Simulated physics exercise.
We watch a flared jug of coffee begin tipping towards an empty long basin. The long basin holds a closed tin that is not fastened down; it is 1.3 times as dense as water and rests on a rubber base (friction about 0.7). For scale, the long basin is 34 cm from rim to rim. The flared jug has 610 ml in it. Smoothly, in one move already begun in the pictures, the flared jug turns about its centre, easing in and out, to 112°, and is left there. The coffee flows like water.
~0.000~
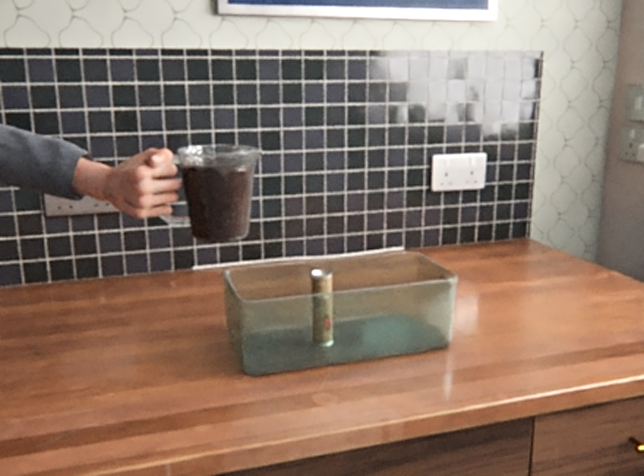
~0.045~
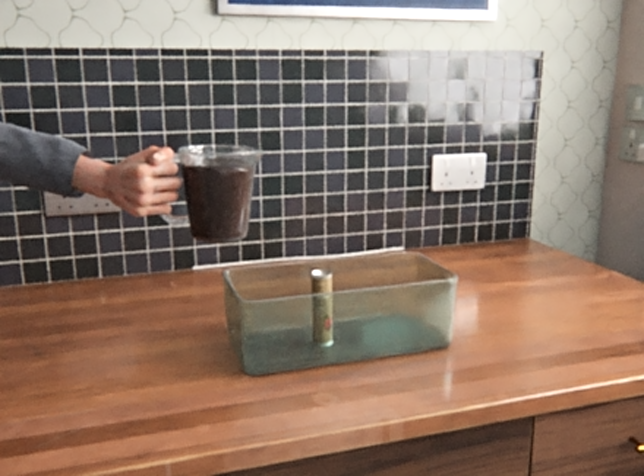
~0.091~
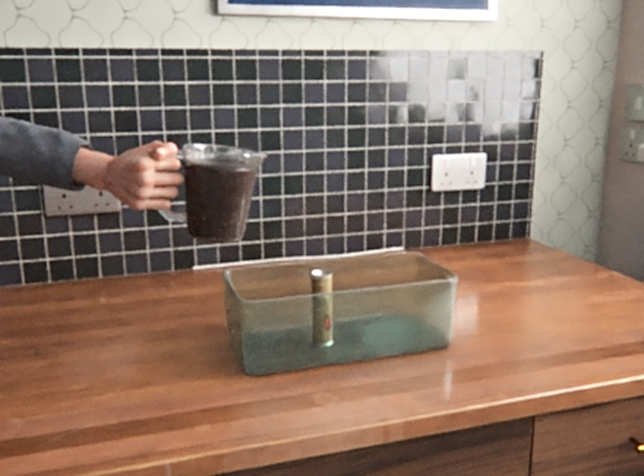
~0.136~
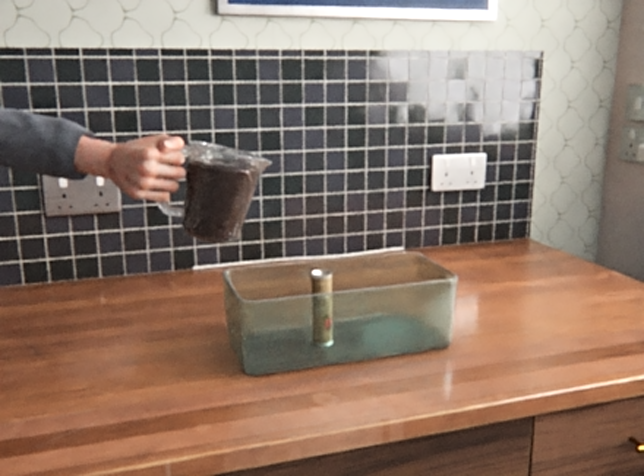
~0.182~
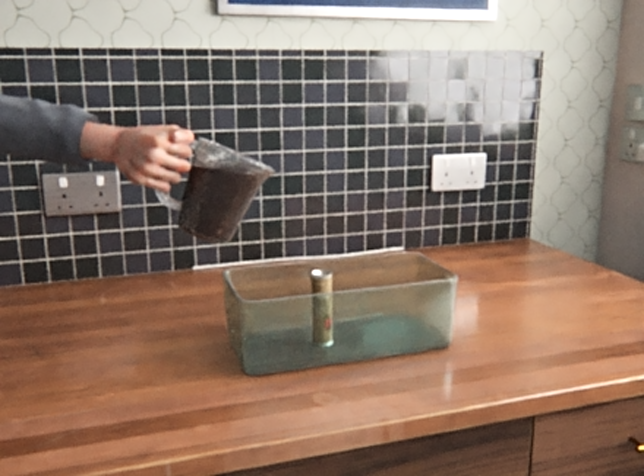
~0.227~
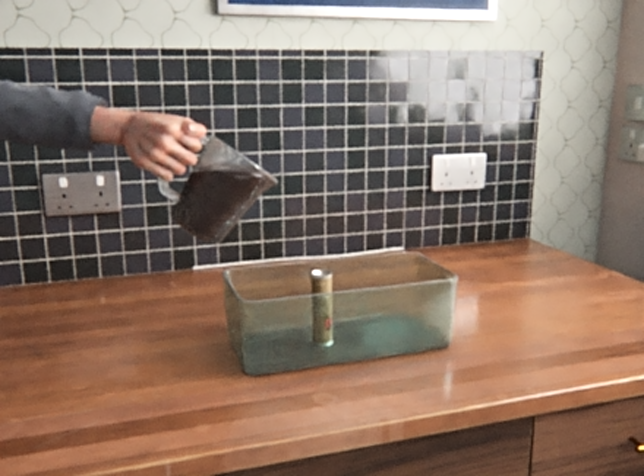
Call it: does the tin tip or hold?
It holds.
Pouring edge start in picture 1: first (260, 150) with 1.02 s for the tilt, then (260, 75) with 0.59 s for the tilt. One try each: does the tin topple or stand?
Try 1: Still standing; try 2: Tipped over.
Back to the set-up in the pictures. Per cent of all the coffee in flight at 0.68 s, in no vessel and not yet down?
It comes to some 12 percent of the total.
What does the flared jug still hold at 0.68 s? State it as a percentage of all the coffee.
Near 6 in a hundred.
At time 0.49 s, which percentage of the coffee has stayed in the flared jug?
Roughly 46 percent.
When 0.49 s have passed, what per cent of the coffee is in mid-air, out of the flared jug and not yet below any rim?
Around 28 percent.
By 0.49 s the tilt is 104° and 47 per cent is still to pour; the tin stands where it began.
By 0.68 s the tilt is 112° and 6 per cent is still to pour; the tin leans 4°.
By 0.87 s the tilt is 112° and 0 per cent is still to pour; the tin stands where it began.
By 1.09 s the tilt is 112° and 0 per cent is still to pour; the tin stands 1 cm from where it began.
At rest the tin stands 1 cm from where it began.
